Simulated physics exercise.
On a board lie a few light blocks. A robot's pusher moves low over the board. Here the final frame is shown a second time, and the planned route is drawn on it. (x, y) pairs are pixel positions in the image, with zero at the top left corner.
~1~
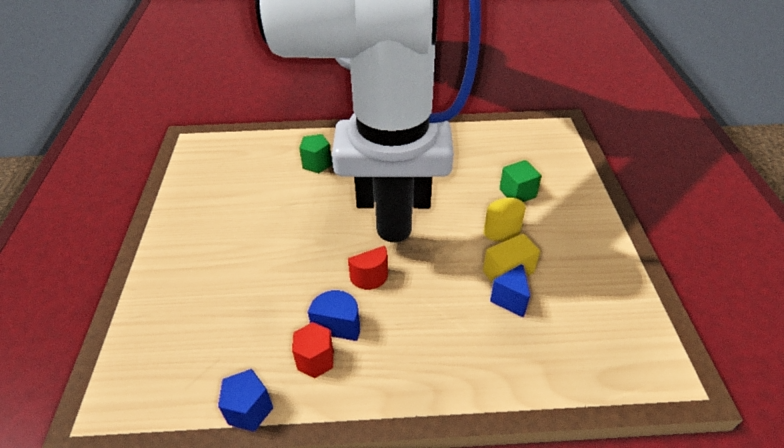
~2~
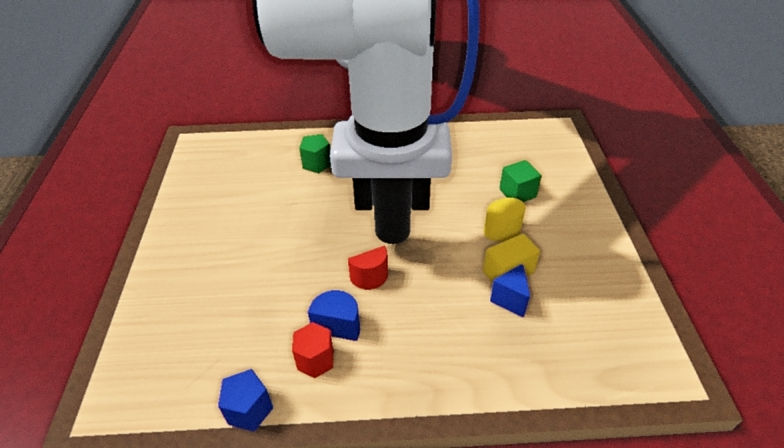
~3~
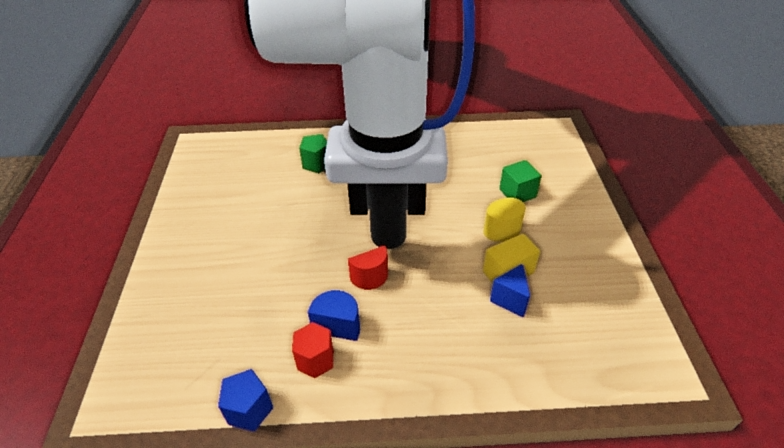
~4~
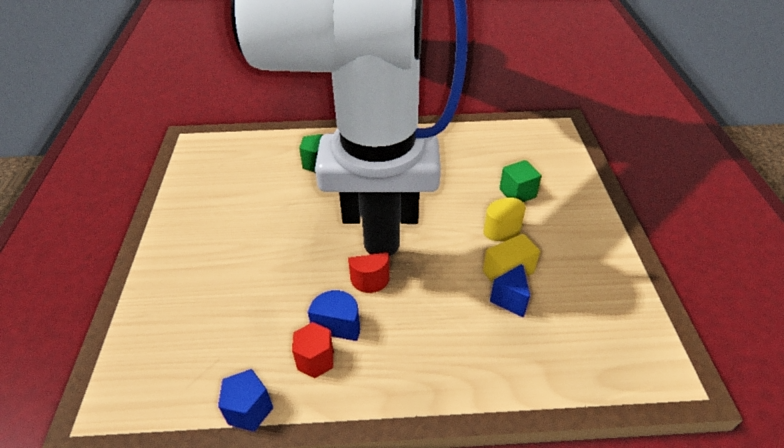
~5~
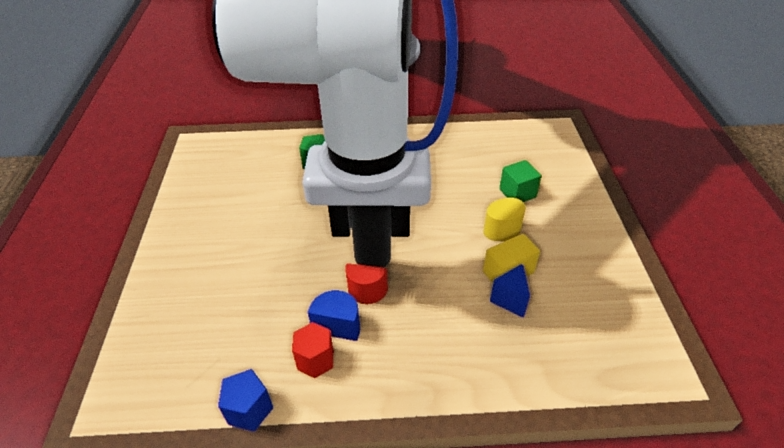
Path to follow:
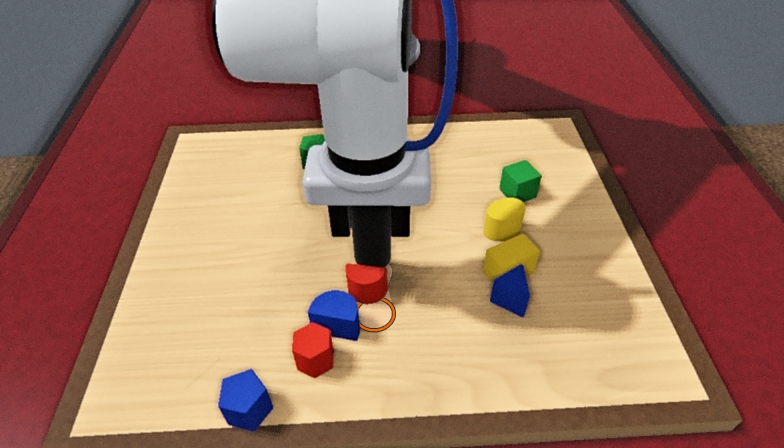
A white robot arm with a black pusher reaches down over a pale wooden board with a dark rim on a red surface, seen from above and in front by a still camera. Red and blue blocks lie left of centre and nearer the viewer, yellow, blue and green ones to the right, another green behind. The pusher creeps forward and slightly left, then nudges the red half-round block a little toward the viewer.
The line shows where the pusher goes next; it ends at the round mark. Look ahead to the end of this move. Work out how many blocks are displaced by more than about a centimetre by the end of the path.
Going by the path, three or more blocks will move.
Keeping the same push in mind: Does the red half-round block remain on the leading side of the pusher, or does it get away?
My prediction: In front.
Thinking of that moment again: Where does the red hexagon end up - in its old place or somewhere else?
It travels a centimetre or more.
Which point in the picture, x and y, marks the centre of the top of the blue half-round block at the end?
It should be at about (322, 326).
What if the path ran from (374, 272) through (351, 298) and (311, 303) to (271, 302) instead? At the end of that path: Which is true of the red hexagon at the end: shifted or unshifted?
At the end of the path, it will have moved.
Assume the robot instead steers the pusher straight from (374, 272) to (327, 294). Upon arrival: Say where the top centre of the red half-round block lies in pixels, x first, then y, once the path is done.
Its top centre lands on (353, 286).
Drawn move, from (374, 272) over (369, 285) and (371, 299) to (375, 314).
On the path given first. Halfway along, pusher (369, 279); blue half-round block (329, 313); red half-round block (357, 295), turned 15° clockwise.
At the end, pusher (374, 300); red hexagon (297, 350); blue half-round block (322, 326), turned 25° clockwise; red half-round block (357, 317), turned 35° clockwise.
